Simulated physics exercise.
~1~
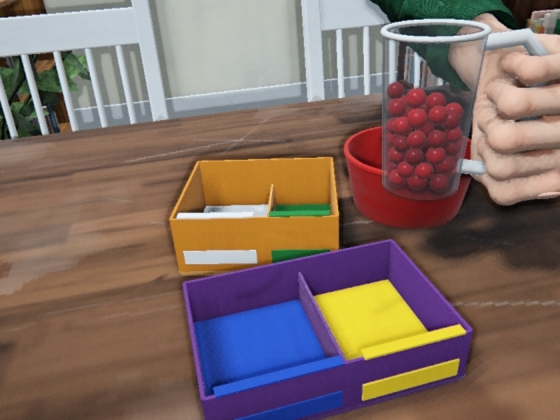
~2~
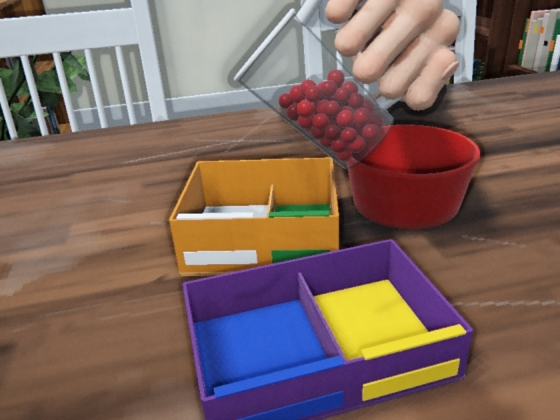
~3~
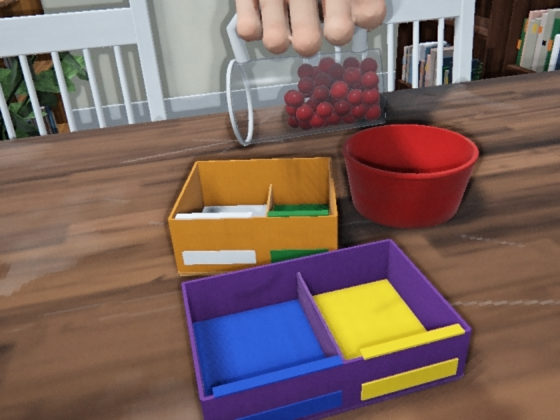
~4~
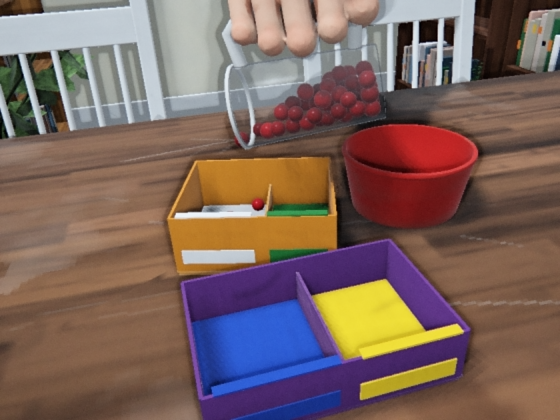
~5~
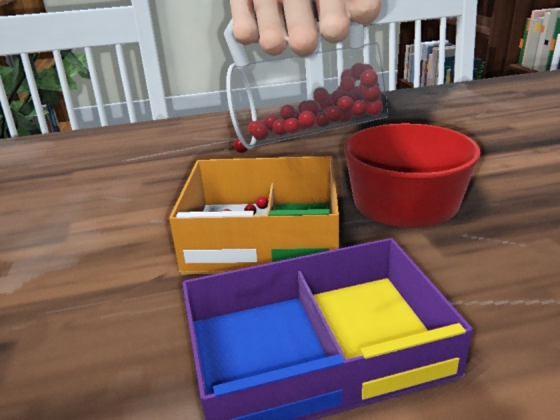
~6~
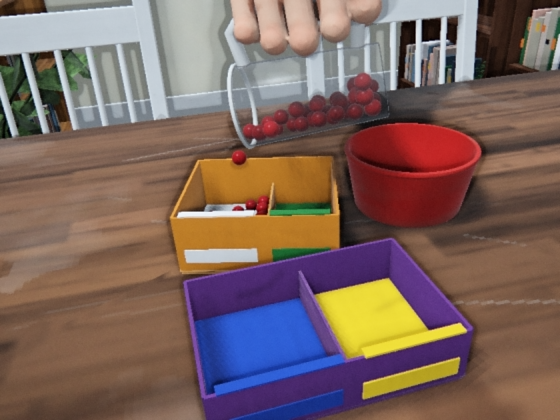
The video shows a hand lifting a clear cup of red berries leftward from behind a red dish and tipping it onto its side above an orange divided box, until berries roll out into the white section, with many still in the cup.
